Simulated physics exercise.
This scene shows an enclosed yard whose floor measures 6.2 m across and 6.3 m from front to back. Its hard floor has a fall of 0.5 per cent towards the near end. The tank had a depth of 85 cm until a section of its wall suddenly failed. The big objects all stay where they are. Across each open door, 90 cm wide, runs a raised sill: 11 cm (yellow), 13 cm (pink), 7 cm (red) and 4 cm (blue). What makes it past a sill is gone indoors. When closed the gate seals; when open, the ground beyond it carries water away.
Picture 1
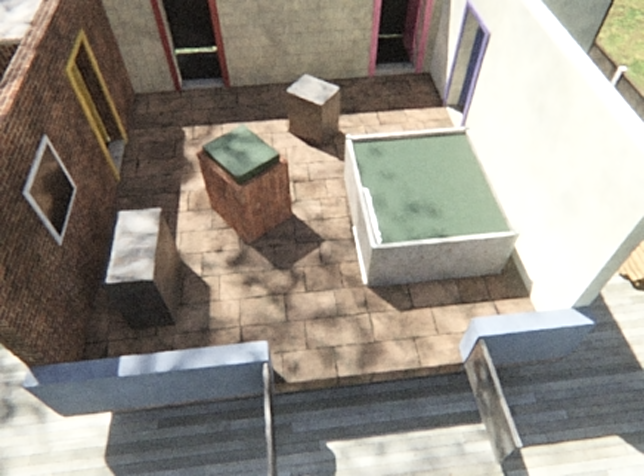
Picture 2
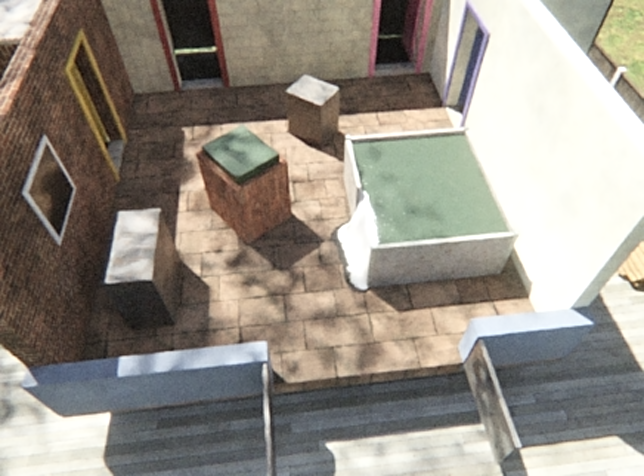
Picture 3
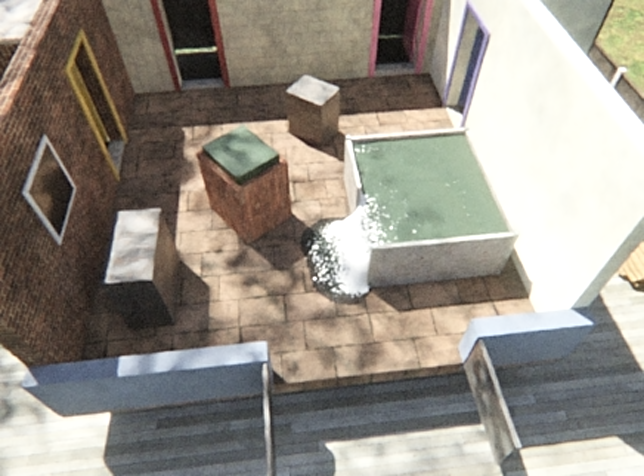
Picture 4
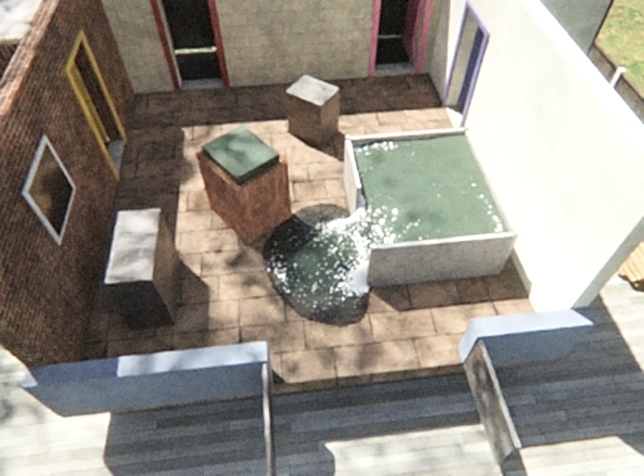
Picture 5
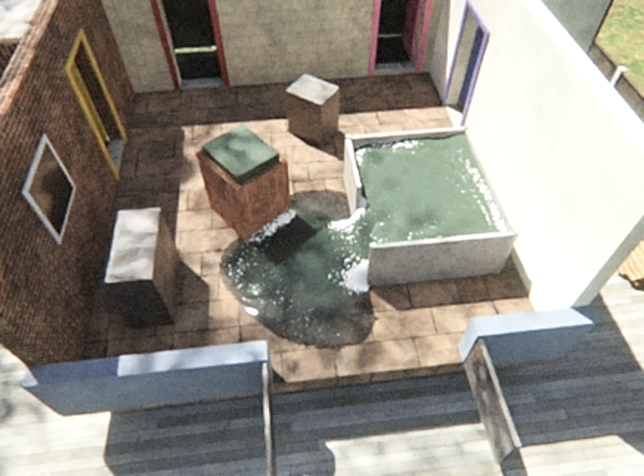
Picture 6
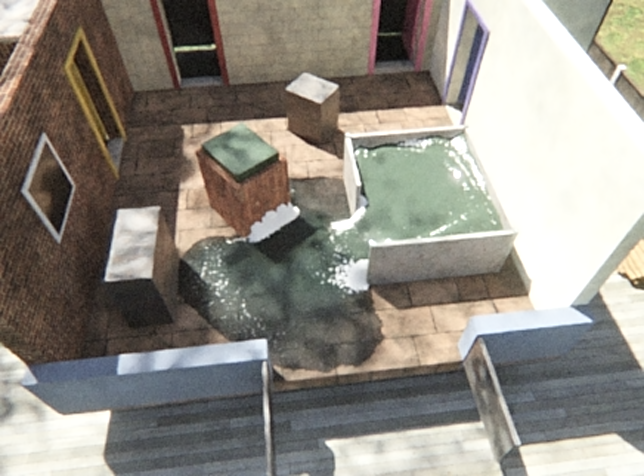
In a walled yard with a paved floor, green water sat still in a raised tank, then poured foaming through a gap in its left side and spread leftward across the paving, past a brick block.
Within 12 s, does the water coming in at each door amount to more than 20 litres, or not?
At the yellow door: Not more than 20 litres. At the pink door: Not more than 20 litres. At the red door: More than 20 litres. At the blue door: More than 20 litres.
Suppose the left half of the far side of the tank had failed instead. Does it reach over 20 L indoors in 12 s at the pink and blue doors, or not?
Pink door surpasses it, blue door surpasses it.
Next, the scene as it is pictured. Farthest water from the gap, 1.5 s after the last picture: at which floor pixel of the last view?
Point: Roughly (124, 149).
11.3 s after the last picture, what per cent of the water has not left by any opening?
I'd say close to 72 percent is still there.
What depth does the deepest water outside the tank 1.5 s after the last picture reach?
About 56 cm at most.
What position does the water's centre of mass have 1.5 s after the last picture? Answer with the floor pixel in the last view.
(321, 249).
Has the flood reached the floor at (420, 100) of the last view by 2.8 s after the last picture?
By then the spot is spared.
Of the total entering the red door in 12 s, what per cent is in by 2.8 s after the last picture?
Fraction in by then: Around 0 per cent.
Then, 0.7 s after the last picture water covers 30 % of the floor and is deepest (52 cm) near (183, 282); yellow door not reached, pink door not reached, red door not reached, blue door not reached.
Then, 1.5 s after the last picture water covers 40 % of the floor and is deepest (56 cm) near (77, 386); yellow door 5 cm at the sill, 0 L in, pink door not reached, red door not reached, blue door not reached.
Then, 2.8 s after the last picture water covers 55 % of the floor and is deepest (32 cm) near (91, 385); yellow door 11 cm at the sill, 0 L in, pink door not reached, red door 2 cm at the sill, 0 L in, blue door not reached.
Then, 6.3 s after the last picture water covers 80 % of the floor and is deepest (19 cm) near (131, 113); yellow door 10 cm at the sill, 5 L in, pink door 4 cm at the sill, 0 L in, red door 16 cm at the sill, 160 L in, blue door 3 cm at the sill, 0 L in.
Then, 11.3 s after the last picture water covers 95 % of the floor and is deepest (12 cm) near (444, 164); yellow door 7 cm at the sill, 5 L in, pink door 9 cm at the sill, 1 L in, red door 8 cm at the sill, 227 L in, blue door 9 cm at the sill, 69 L in.
